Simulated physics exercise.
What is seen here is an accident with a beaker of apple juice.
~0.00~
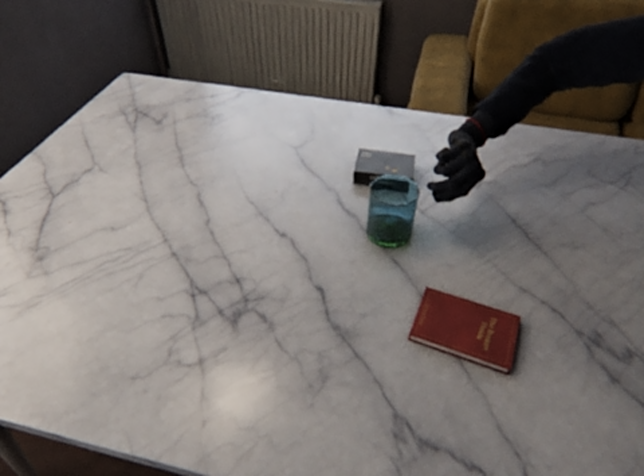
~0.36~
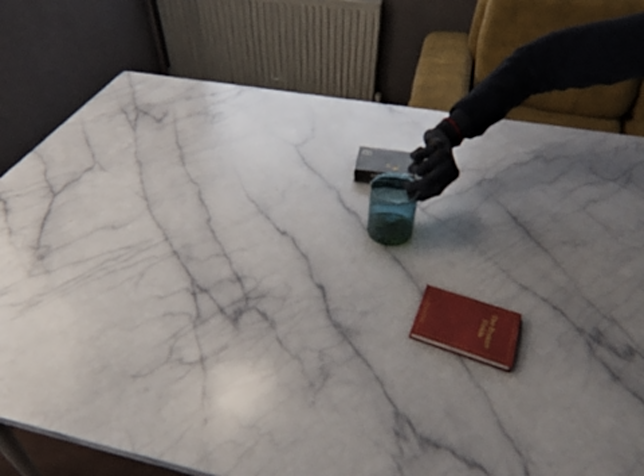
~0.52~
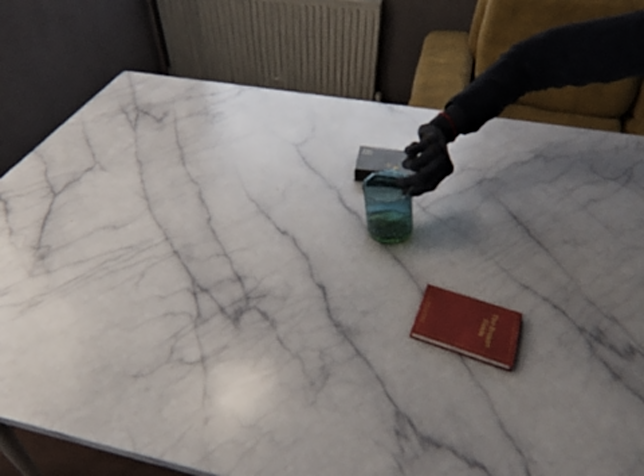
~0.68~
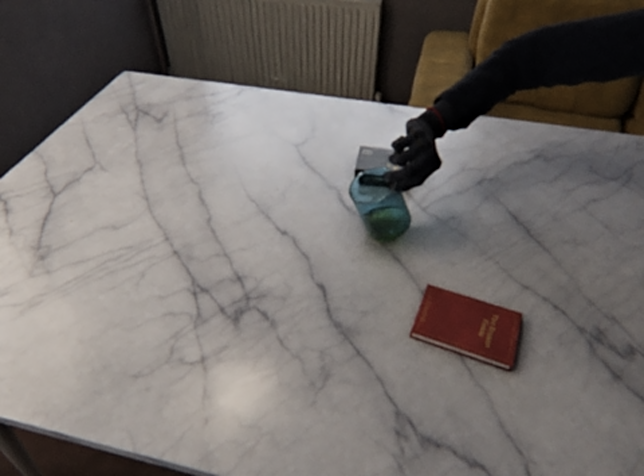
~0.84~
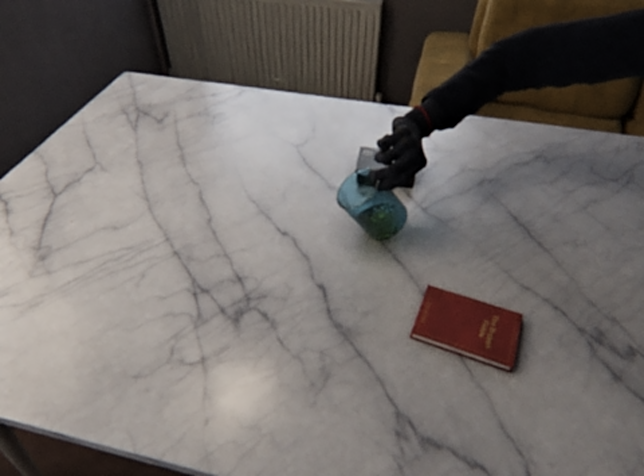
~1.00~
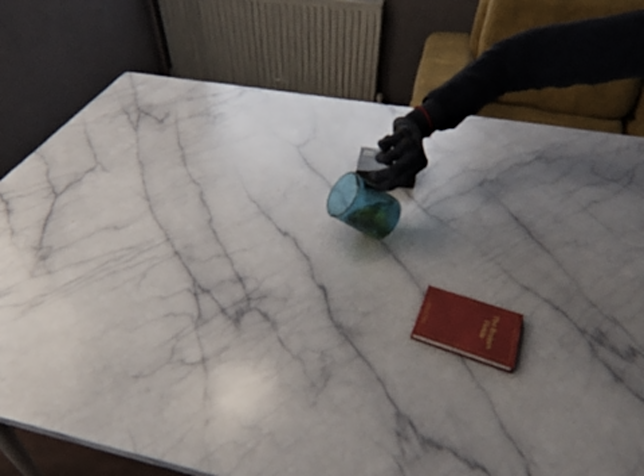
A gloved hand in a dark sleeve reaches in from the right toward an upright blue-green beaker on a marble table, near a red notebook and a dark packet. It touches the beaker's rim and pushes it leftward, and the beaker leans gradually, then steeply, to the left, its open mouth showing.
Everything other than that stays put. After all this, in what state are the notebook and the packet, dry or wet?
The notebook is going to be missed by the spill, the packet is going to be missed by the spill.
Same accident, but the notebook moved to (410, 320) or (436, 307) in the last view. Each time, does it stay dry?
Lab note - try 1: It avoids the spill; try 2: It avoids the spill.
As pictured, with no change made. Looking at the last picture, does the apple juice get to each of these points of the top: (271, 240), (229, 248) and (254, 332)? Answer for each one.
Checking each in turn gives in the spill, in the spill and out of the spill.
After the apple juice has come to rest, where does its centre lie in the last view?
In the last view, its middle sits roughly at (203, 246).
By 1.6 s, the puddle covers about as much as a plate; the notebook is clear of it; the packet is clear of it.
By 3.6 s, the puddle covers about as much as a plate; the notebook is clear of it; the packet is clear of it.
